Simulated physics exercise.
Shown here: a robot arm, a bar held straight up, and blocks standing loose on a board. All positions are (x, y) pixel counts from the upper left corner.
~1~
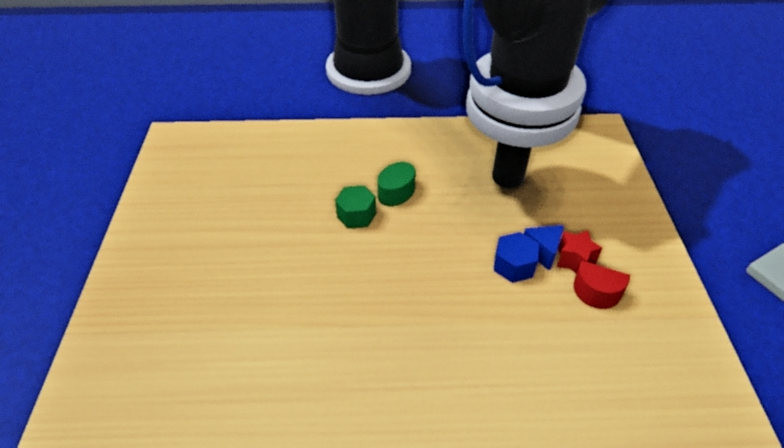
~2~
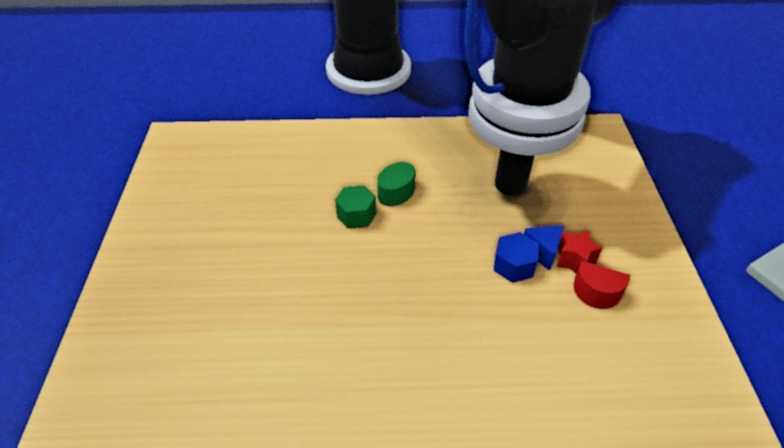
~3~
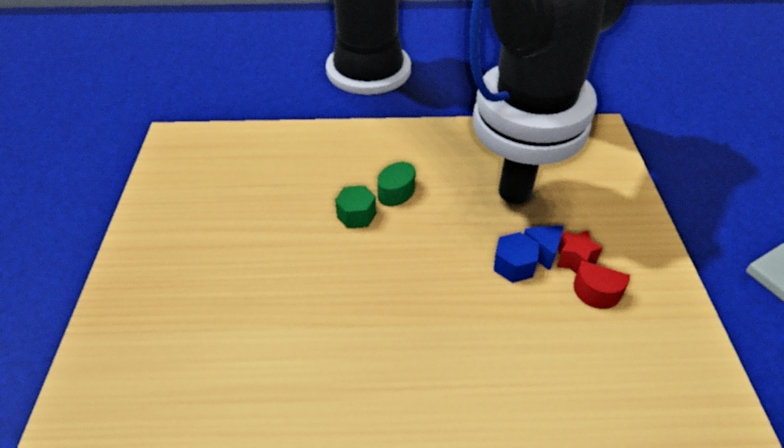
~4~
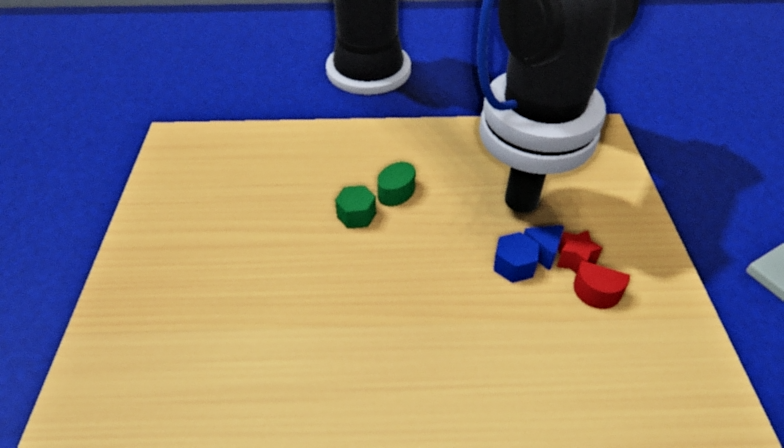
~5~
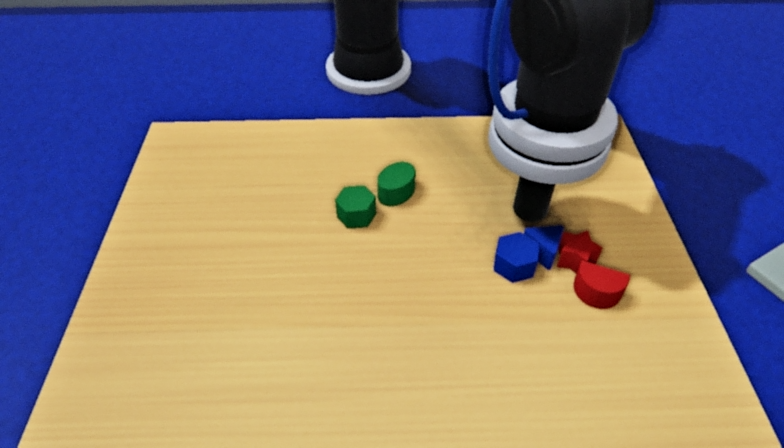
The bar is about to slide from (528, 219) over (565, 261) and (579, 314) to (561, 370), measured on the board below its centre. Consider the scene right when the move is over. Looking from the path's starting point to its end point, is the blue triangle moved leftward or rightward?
Right.
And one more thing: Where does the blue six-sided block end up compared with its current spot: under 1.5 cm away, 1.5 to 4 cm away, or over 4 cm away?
The under 1.5 cm band.
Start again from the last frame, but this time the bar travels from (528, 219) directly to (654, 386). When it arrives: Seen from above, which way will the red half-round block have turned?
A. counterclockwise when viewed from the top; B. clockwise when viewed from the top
I choose A.
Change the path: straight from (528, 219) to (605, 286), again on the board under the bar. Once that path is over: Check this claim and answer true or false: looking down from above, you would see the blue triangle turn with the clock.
My answer: True.
The first path, step by step. One third of the way, bar at (568, 253); blue six-sided block at (518, 251), turned 15° clockwise; blue triangle at (561, 266), turned 35° clockwise; red star-shaped block at (606, 262), turned 30° anticlockwise; red half-round block at (612, 289), turned 20° anticlockwise.
Two thirds of the way, bar at (583, 307); blue six-sided block at (518, 251), turned 15° clockwise; blue triangle at (552, 296), turned 100° clockwise; red star-shaped block at (621, 275), turned 90° anticlockwise; red half-round block at (634, 313), turned 45° anticlockwise.
At the end, bar at (564, 363); blue six-sided block at (518, 251), turned 15° clockwise; blue triangle at (548, 299), turned 115° clockwise; red star-shaped block at (621, 275), turned 90° anticlockwise; red half-round block at (635, 315), turned 55° anticlockwise.
